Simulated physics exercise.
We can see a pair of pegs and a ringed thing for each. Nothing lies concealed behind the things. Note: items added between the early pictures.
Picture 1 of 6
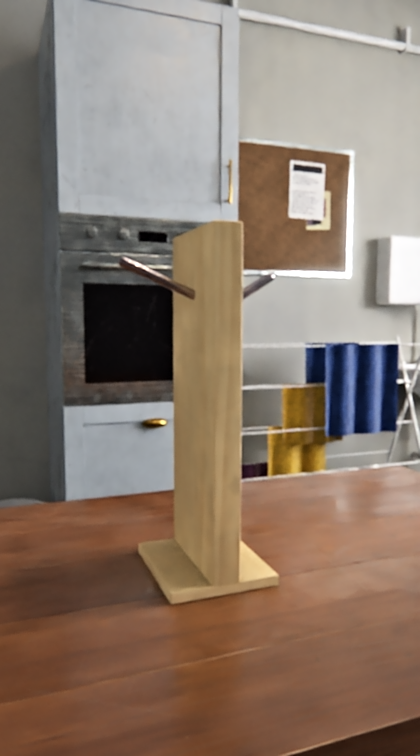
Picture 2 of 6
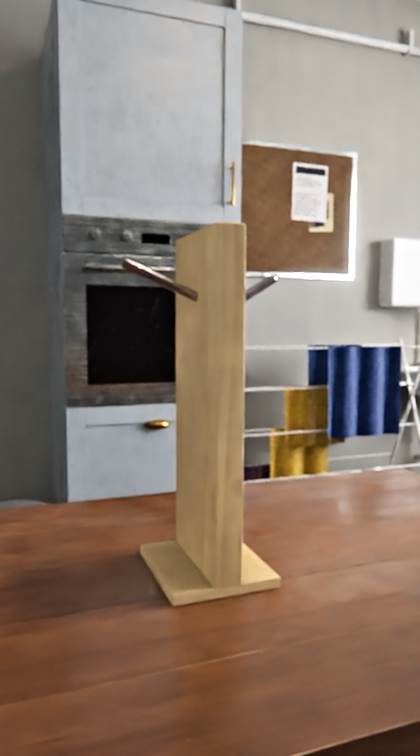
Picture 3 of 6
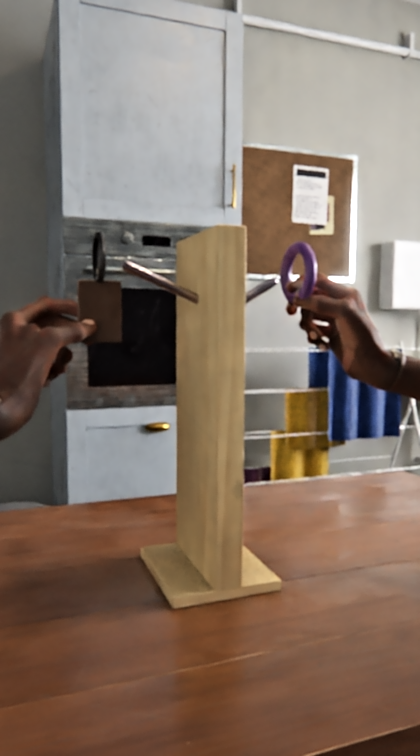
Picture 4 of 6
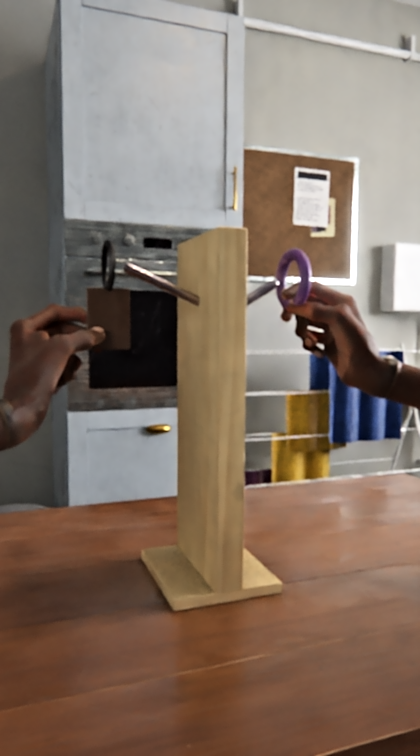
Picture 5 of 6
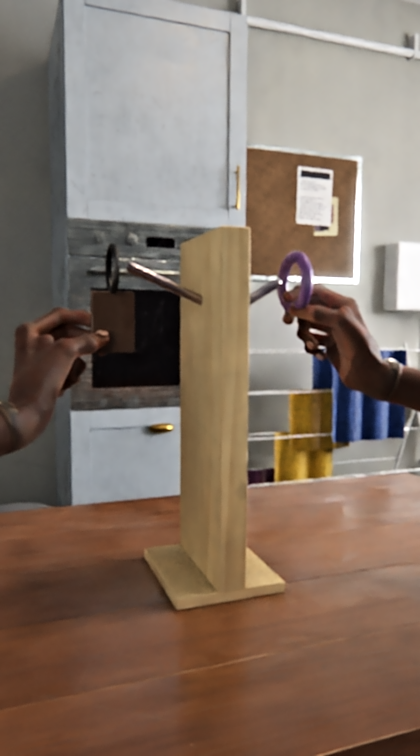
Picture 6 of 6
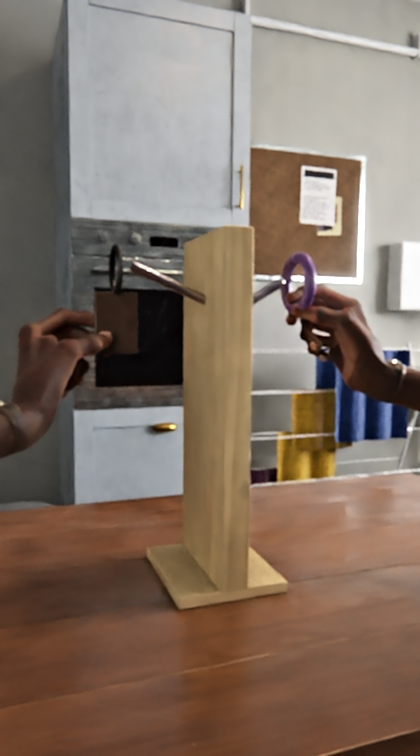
A wooden stand with two angled pegs stood alone on a table, then two hands brought in a brown tag with a dark ring on the left and a purple ring on the right, holding them near the peg tips.
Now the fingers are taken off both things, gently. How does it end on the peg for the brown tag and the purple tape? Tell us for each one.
In the end the brown tag has come down, the purple tape has come down.
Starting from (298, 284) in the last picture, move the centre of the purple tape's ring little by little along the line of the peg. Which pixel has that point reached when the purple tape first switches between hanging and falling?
(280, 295).
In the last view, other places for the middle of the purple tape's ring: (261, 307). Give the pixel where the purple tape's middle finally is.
Close to (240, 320).
Then, 0.20 s after the last picture, brown tag falling near (117, 405); purple tape falling near (295, 379).
Then, 0.34 s after the last picture, brown tag down below near (117, 514); purple tape down below near (292, 514).
At rest, the brown tag slips down, near (117, 541); the purple tape slips down, near (292, 536).
